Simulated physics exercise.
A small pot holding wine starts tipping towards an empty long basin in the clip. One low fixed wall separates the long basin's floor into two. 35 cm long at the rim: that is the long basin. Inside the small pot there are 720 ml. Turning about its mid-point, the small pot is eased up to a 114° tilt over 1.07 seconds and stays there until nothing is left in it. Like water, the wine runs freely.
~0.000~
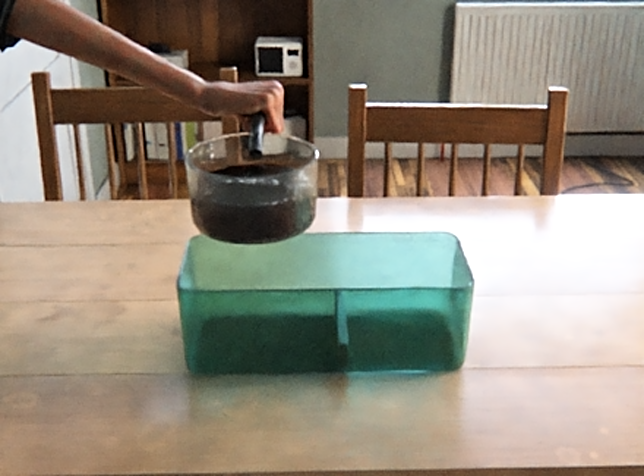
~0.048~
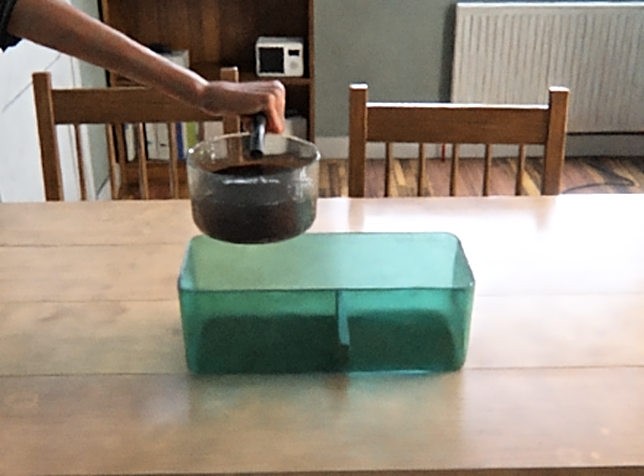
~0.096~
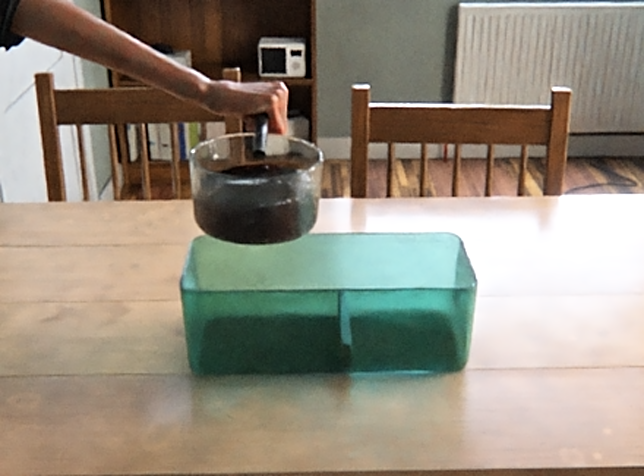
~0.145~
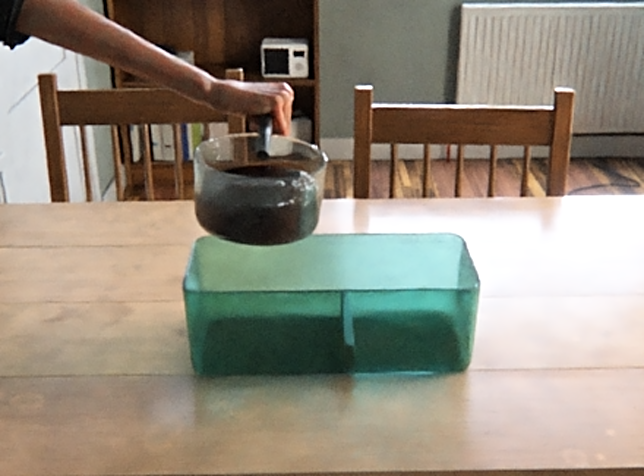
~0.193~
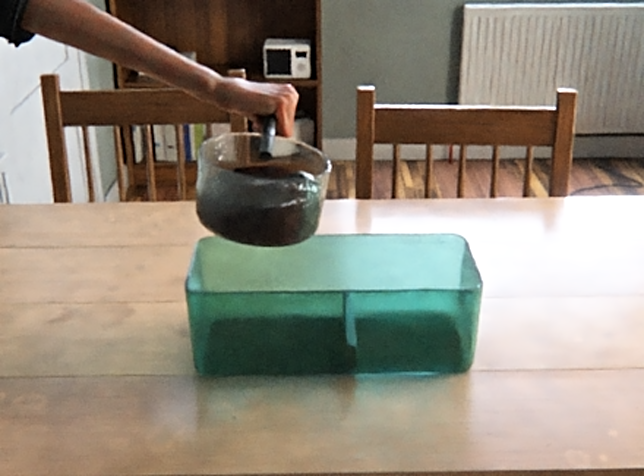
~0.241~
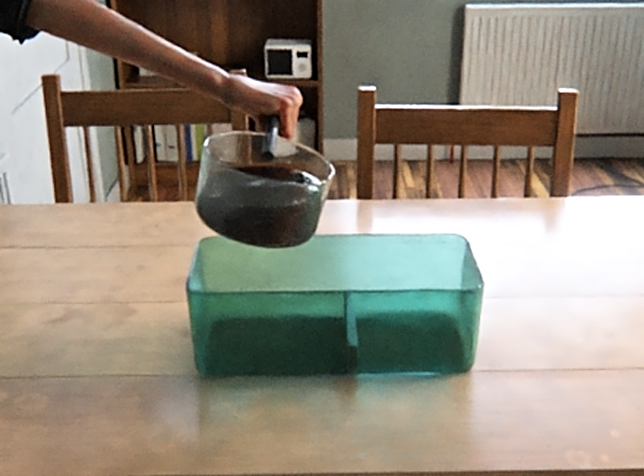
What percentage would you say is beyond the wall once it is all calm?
I would put it at about 55 per cent.
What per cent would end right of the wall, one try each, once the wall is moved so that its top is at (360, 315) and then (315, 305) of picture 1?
30 then 80 %.
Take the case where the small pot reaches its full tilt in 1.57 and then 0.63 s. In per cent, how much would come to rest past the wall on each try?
65 per cent first, 40 per cent second.
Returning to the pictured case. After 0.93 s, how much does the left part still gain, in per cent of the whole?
Roughly 14 percent.
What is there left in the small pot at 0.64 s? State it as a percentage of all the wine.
Roughly 64 per cent.
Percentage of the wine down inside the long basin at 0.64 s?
At that time the basin holds about 12 per cent of the liquid.
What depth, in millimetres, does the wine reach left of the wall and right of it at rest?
I'd say close to 12 mm on the left, close to 20 mm on the right.
By 0.64 s the tilt is 74° and 63 per cent is still to pour, 1 is left of the wall and 10 right of it.
By 0.93 s the tilt is 109° and 11 per cent is still to pour, 30 is left of the wall and 55 right of it.
By 1.24 s the tilt is 114° and 0 per cent is still to pour, 45 is left of the wall and 55 right of it.
By 1.57 s the tilt is 114° and 0 per cent is still to pour, 44 is left of the wall and 55 right of it.
At rest 44 per cent lies left of the wall, 55 right of it and 0 outside.
